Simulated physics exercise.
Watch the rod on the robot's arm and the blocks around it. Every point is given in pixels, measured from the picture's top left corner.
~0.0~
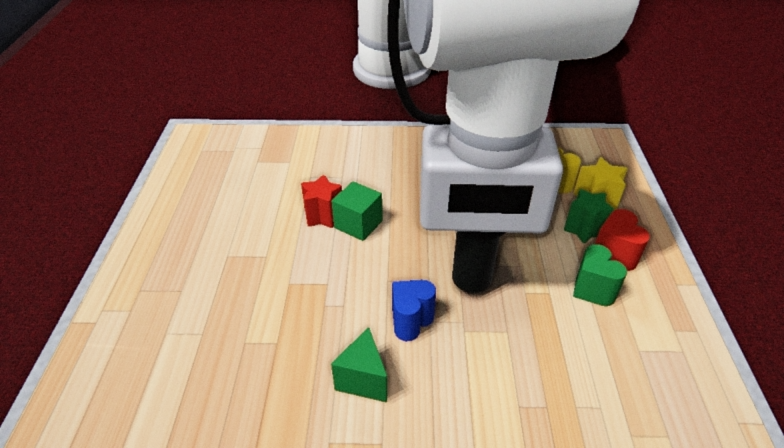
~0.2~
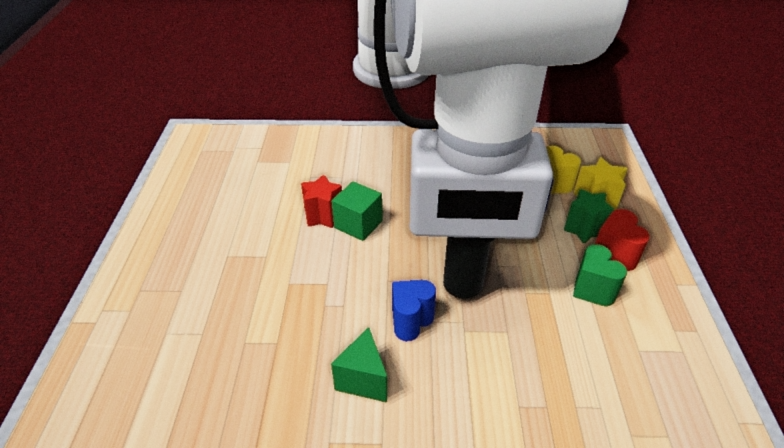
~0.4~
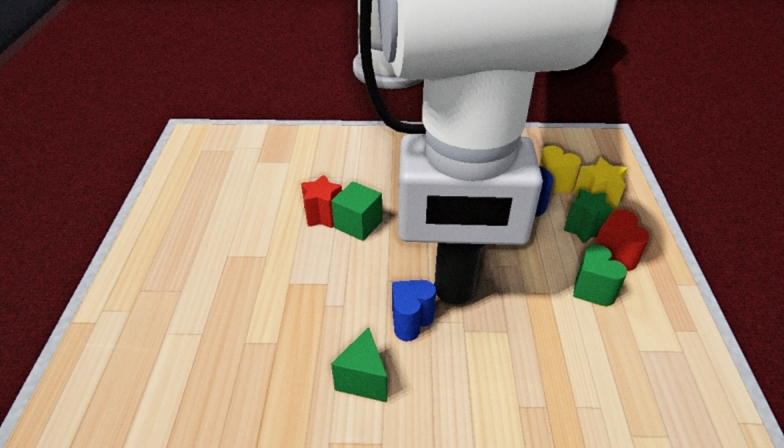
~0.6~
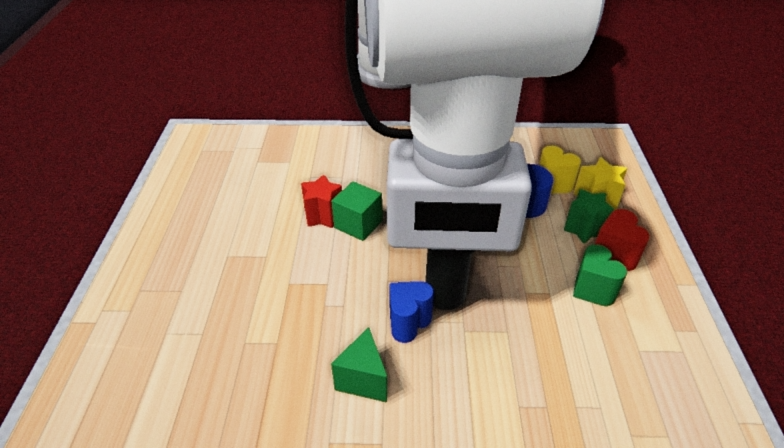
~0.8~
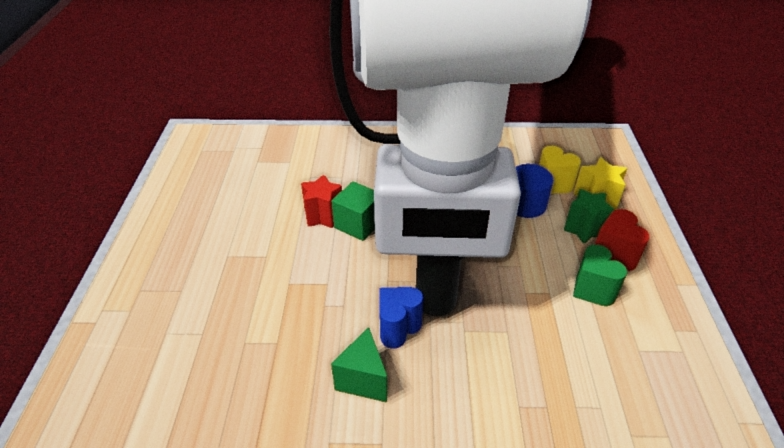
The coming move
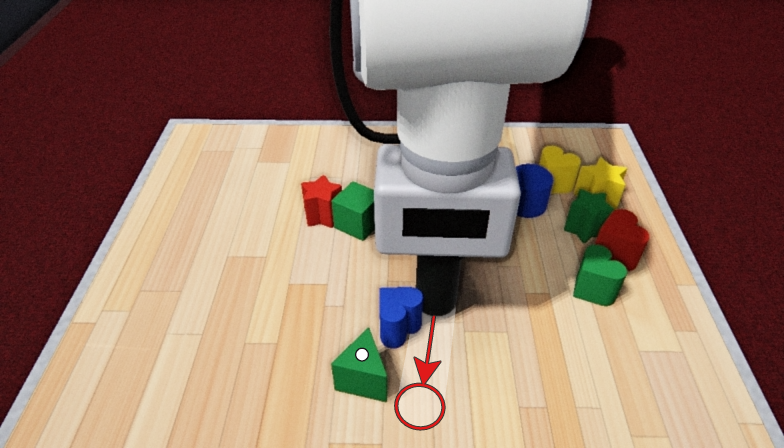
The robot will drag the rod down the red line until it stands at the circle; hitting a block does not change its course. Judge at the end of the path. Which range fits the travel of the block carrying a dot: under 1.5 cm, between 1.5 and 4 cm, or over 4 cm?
It shifts by less than 1.5 cm.
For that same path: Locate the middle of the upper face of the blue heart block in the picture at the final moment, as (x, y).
I think it will end close to (384, 317).
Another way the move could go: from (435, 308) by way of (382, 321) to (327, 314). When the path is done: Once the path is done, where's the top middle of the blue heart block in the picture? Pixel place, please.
It is at (315, 324).
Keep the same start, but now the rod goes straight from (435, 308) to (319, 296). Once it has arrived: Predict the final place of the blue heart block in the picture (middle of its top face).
It should be at (364, 311) by then.
The drawn path runs in a line from (435, 308) to (420, 406); the dot is on the green triangle.
The first path, step by step. One third of the way, rod at (431, 330); blue heart block at (386, 313), turned 50° clockwise.
Two thirds of the way, rod at (426, 364); blue heart block at (384, 317), turned 75° clockwise.
At the end, rod at (420, 399); green triangle not moved; blue heart block at (384, 317), turned 75° clockwise.
